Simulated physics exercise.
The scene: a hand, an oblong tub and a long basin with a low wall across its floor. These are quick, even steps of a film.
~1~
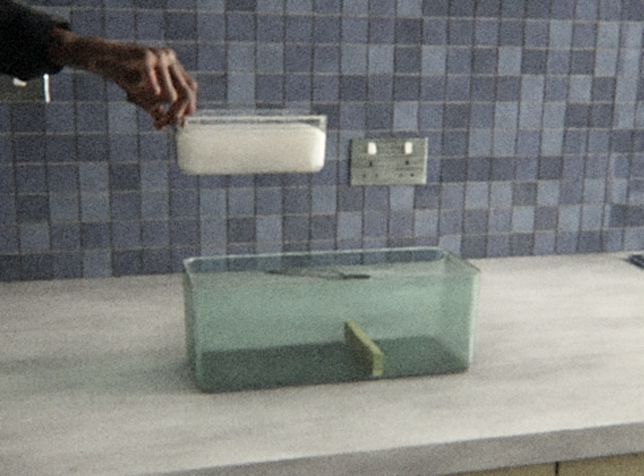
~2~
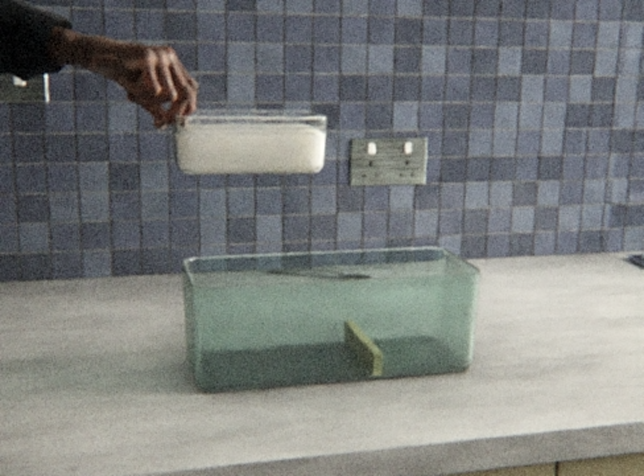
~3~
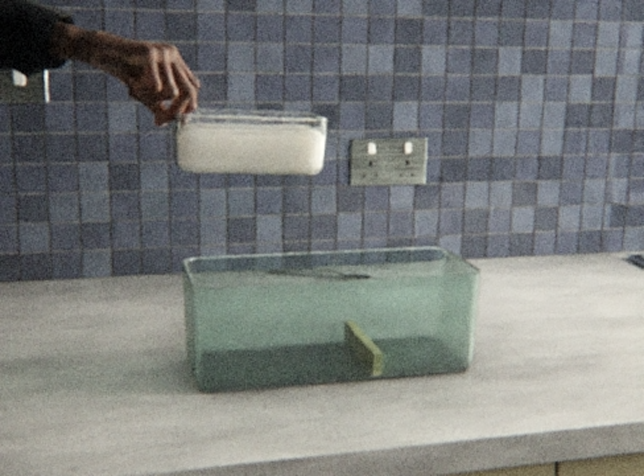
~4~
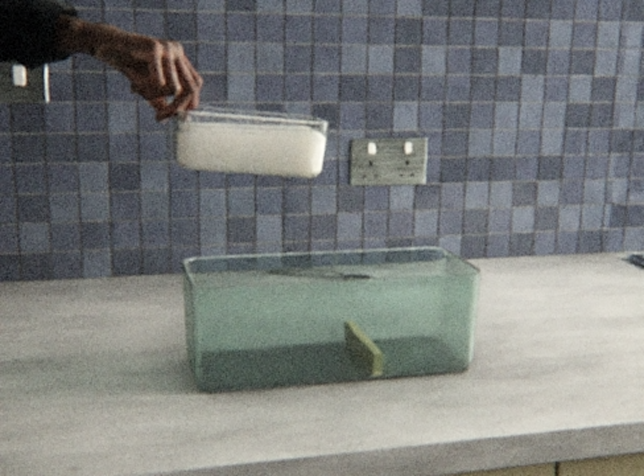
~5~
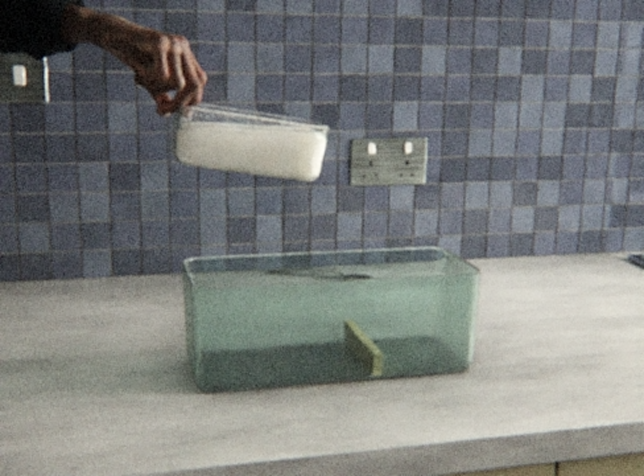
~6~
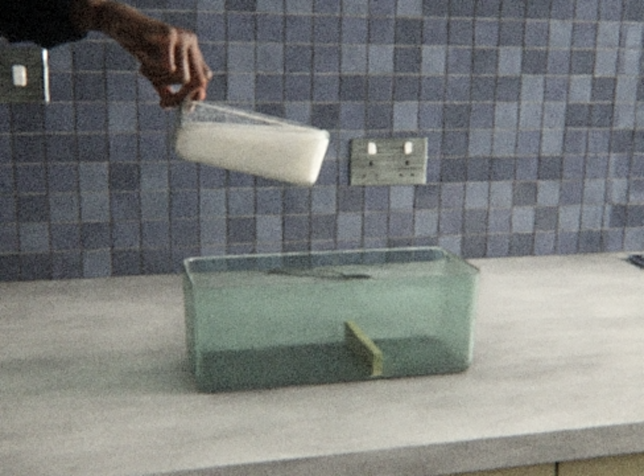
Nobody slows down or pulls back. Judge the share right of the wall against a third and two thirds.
The share right of the wall is between a third and two thirds.
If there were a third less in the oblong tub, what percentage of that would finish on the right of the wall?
About 40 per cent.
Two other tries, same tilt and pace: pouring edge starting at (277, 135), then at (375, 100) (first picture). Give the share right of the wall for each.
In turn 15 and 55 in a hundred.
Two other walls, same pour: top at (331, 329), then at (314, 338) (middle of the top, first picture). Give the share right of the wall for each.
About 70 and 70 per cent.
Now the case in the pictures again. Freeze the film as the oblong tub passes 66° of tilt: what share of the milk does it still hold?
About 30 per cent.
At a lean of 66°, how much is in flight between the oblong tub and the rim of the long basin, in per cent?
Some 45 per cent.
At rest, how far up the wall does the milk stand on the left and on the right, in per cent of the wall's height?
Some 40 per cent left and 70 right.
A moment on, the oblong tub is tipped part way and 30 per cent is still to pour, 4 is left of the wall and 22 right of it.
Next, the oblong tub is tipped on its side and 6 per cent is still to pour, 28 is left of the wall and 56 right of it.
Then the oblong tub is tipped right over and 0 per cent is still to pour, 44 is left of the wall and 51 right of it.
Later the oblong tub is tipped right over and 0 per cent is still to pour, 44 is left of the wall and 52 right of it.
At rest 44 per cent lies left of the wall, 51 right of it and 4 outside.
